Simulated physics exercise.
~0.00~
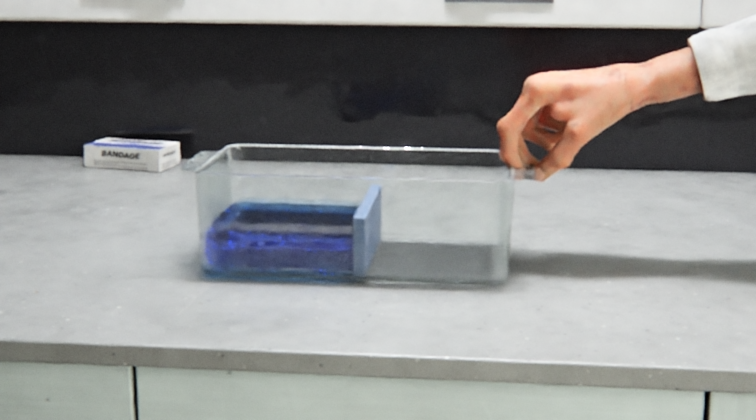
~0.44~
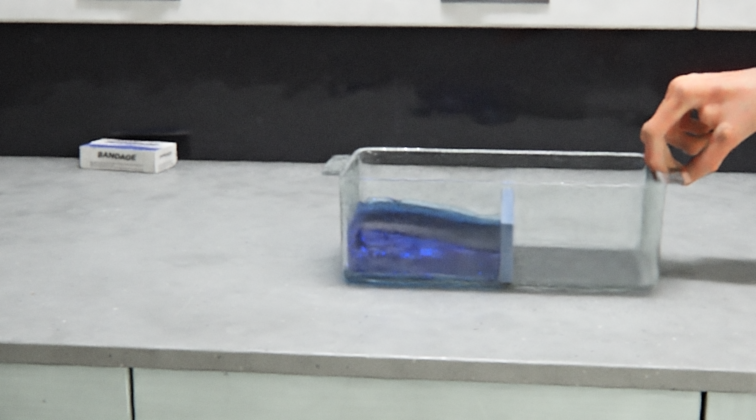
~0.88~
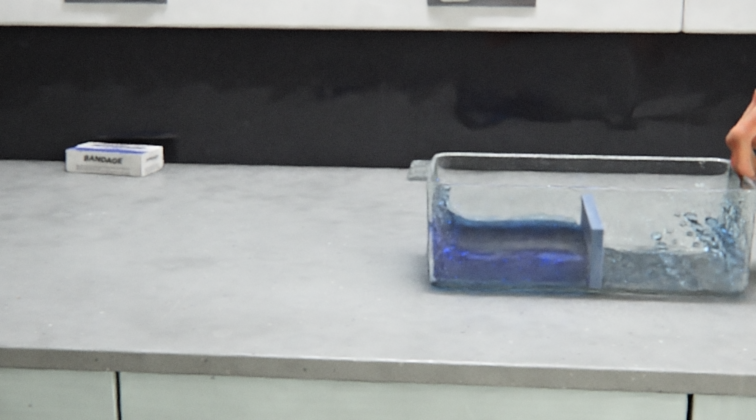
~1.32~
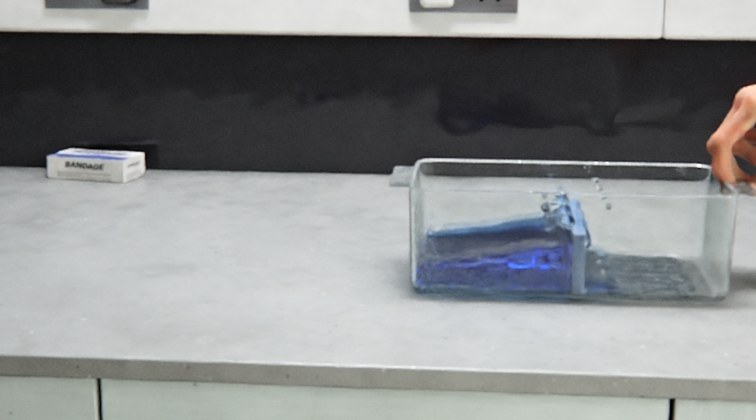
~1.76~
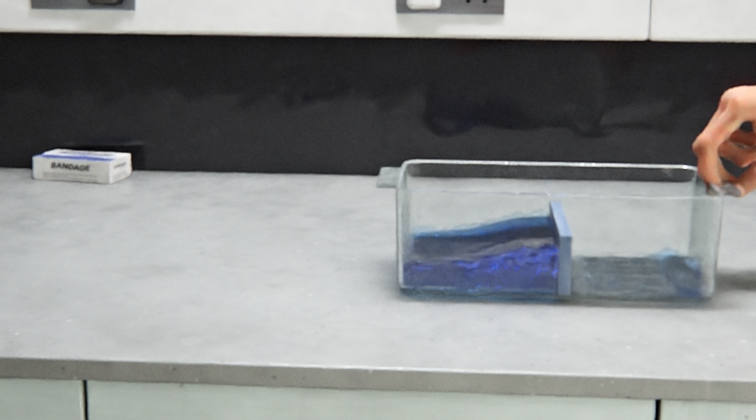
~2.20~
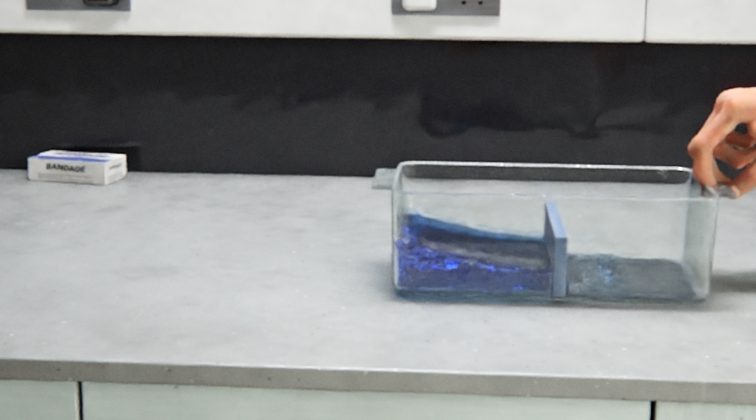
Blue water sloshing over the divider of a clear container as a hand pulls it right, leaving some in the dry side.
